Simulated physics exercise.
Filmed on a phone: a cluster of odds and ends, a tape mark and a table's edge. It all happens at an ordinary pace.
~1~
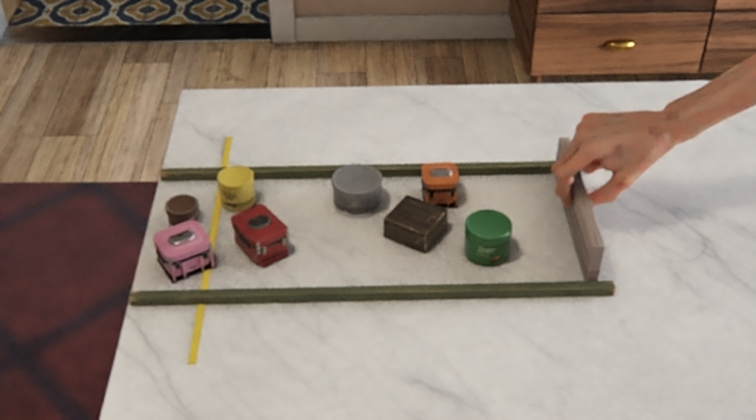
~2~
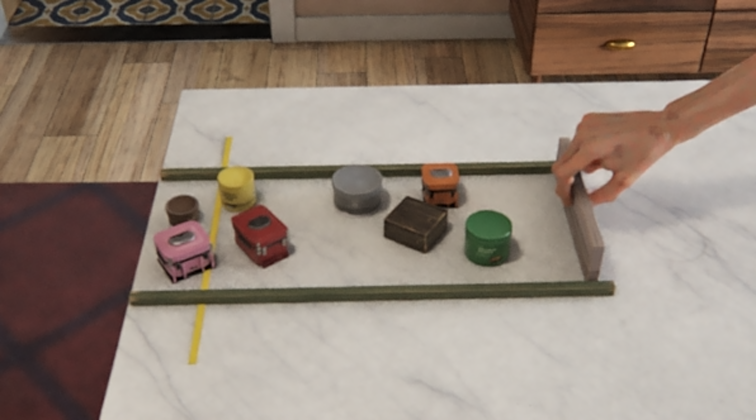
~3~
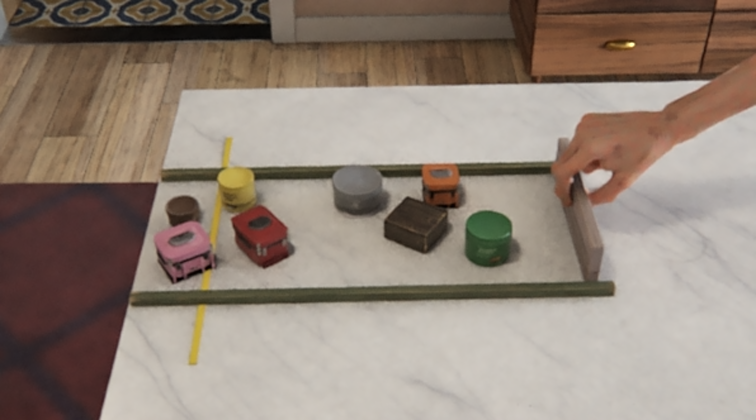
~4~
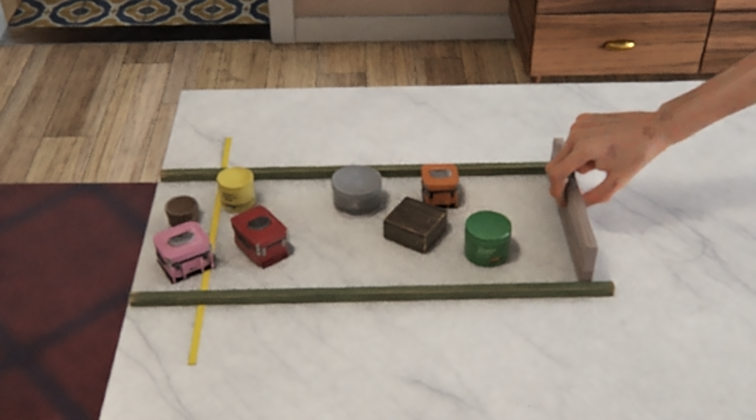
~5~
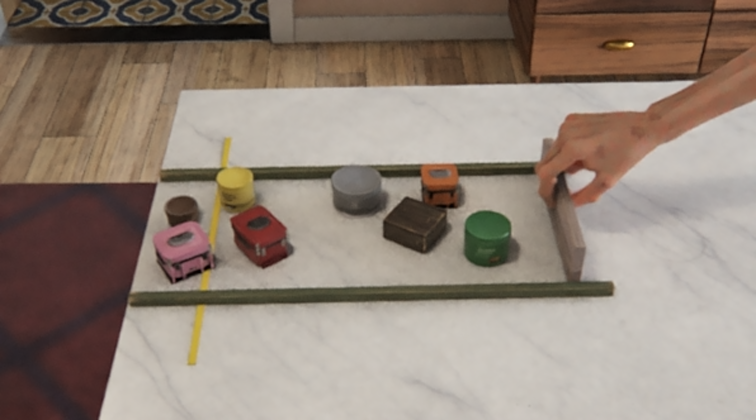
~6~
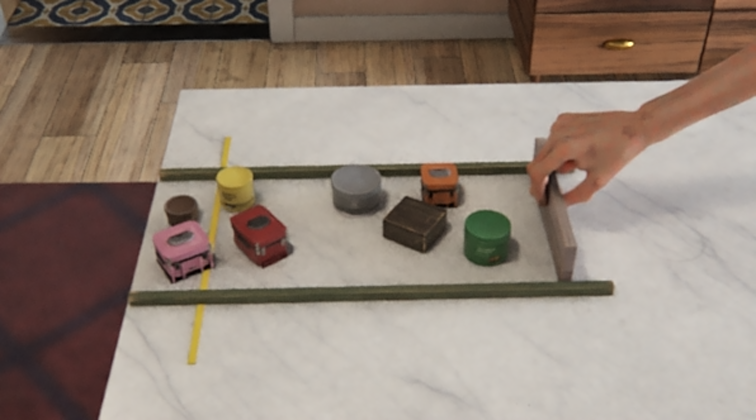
Hand sliding an upright board slightly left between two green rails towards small tins and cases that stay still on marble.
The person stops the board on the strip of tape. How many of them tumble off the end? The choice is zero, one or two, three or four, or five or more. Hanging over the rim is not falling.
The number that fall off is three or four.
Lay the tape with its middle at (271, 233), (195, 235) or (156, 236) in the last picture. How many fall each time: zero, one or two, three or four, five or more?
One after another: Not one; at least five; more than four.
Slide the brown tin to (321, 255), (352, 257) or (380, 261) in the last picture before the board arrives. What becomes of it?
The brown tin does not fall; holds on; stays on.
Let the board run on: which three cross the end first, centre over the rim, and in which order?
In order: The yellow tub, then the pink case, then the brown tin.
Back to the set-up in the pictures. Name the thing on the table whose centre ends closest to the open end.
It is the grey tin.
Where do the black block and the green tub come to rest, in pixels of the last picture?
The black block at (174, 219), the green tub at (184, 246).
Soon after, none off yet; brown tin at rest near (182, 213); pink case at rest near (183, 251); yellow tub at rest near (236, 189).
Then, none off yet; brown tin at rest near (182, 213); pink case at rest near (183, 251); yellow tub moved about its own width near (214, 190).
At rest, the number that fall off is three or four; fallen, red case, yellow tub, pink case and brown tin.
